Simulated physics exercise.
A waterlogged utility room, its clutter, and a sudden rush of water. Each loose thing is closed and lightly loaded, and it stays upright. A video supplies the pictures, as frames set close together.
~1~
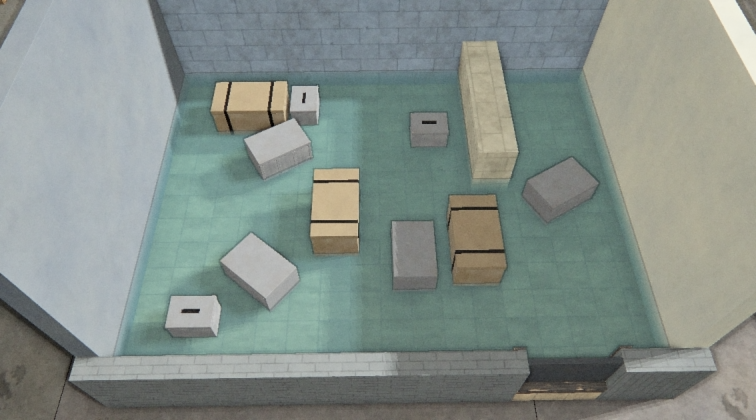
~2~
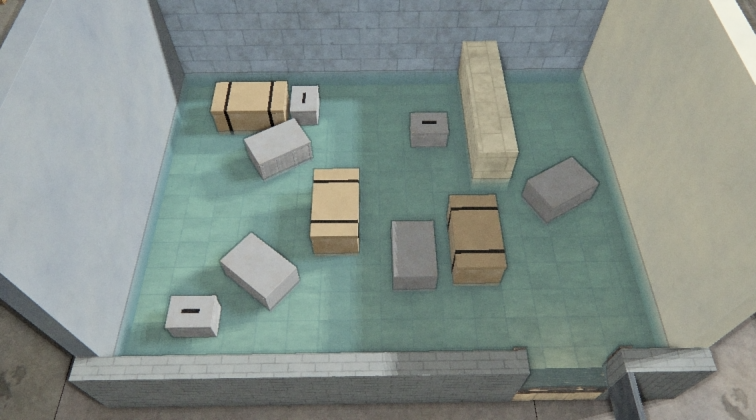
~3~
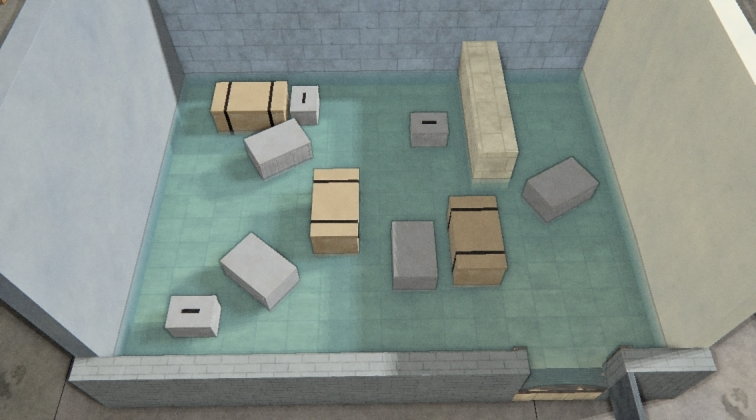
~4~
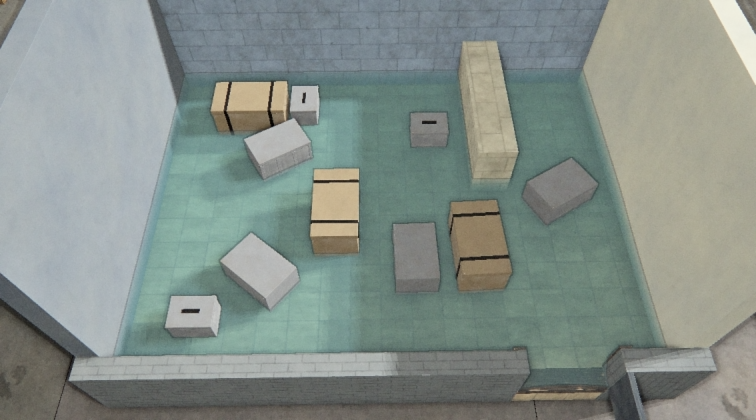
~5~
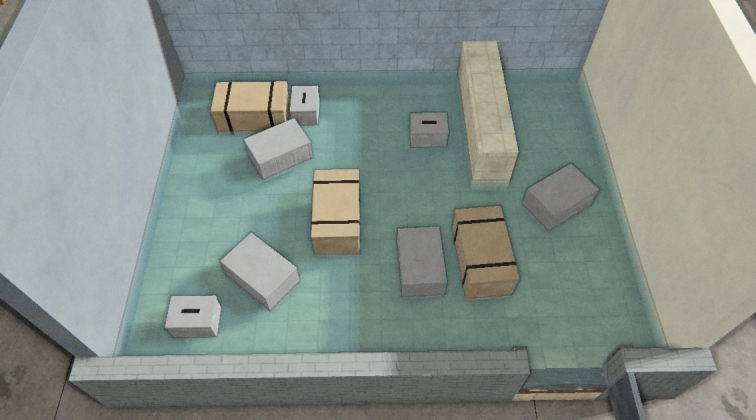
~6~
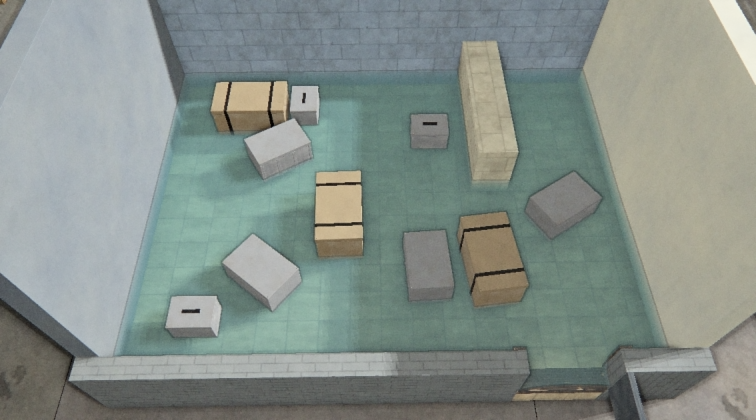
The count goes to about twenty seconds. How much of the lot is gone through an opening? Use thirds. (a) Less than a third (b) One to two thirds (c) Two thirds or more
One to two thirds (b).
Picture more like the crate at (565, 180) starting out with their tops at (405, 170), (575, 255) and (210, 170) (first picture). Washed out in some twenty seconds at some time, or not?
Exits, exits, remains.
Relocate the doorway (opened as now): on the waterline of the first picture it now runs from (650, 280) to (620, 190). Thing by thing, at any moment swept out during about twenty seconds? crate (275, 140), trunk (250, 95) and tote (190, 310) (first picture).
Each object, in the order asked: Not flushed / not flushed / not flushed.
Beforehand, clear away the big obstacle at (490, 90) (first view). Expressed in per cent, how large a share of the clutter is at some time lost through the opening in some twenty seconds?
Share estimate: Around 30 %.
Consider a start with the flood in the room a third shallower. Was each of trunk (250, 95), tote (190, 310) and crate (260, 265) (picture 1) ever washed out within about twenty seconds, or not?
Going item by item, that's still there, then still there, then still there.
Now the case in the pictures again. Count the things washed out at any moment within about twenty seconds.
The total is 5.
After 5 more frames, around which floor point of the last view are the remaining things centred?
I'd put it at roughly (374, 232).
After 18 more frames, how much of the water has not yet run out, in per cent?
Close to 76 per cent, I think.
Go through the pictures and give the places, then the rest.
The first frame shows a trunk at (477, 230), afloat; a crate at (563, 182) floats; 0 of 10 have shifted.
The second frame shows a trunk at (477, 230), afloat; a crate at (563, 182), afloat; 0 of 10 have shifted.
The third frame shows a trunk at (477, 231) floats; a crate at (563, 182) floats; 0 of 10 have shifted.
The fourth frame shows a trunk at (480, 236), afloat, close to its start; a crate at (563, 183), afloat; 1 of 10 have shifted.
The fifth frame shows a trunk at (486, 243) floats, close to its start; a crate at (563, 189) floats, close to its start; 3 of 10 have shifted.
The sixth frame shows a trunk at (493, 250) floats, close to its start; a crate at (566, 197), afloat, close to its start; 3 of 10 have shifted.
A moment on, 0 of 10 are out; 10 afloat.
Next, 2 of 10 are out; 8 afloat.
Later, 4 of 10 are out; 6 afloat.
In the end, 5 of 10 are out; 5 afloat.
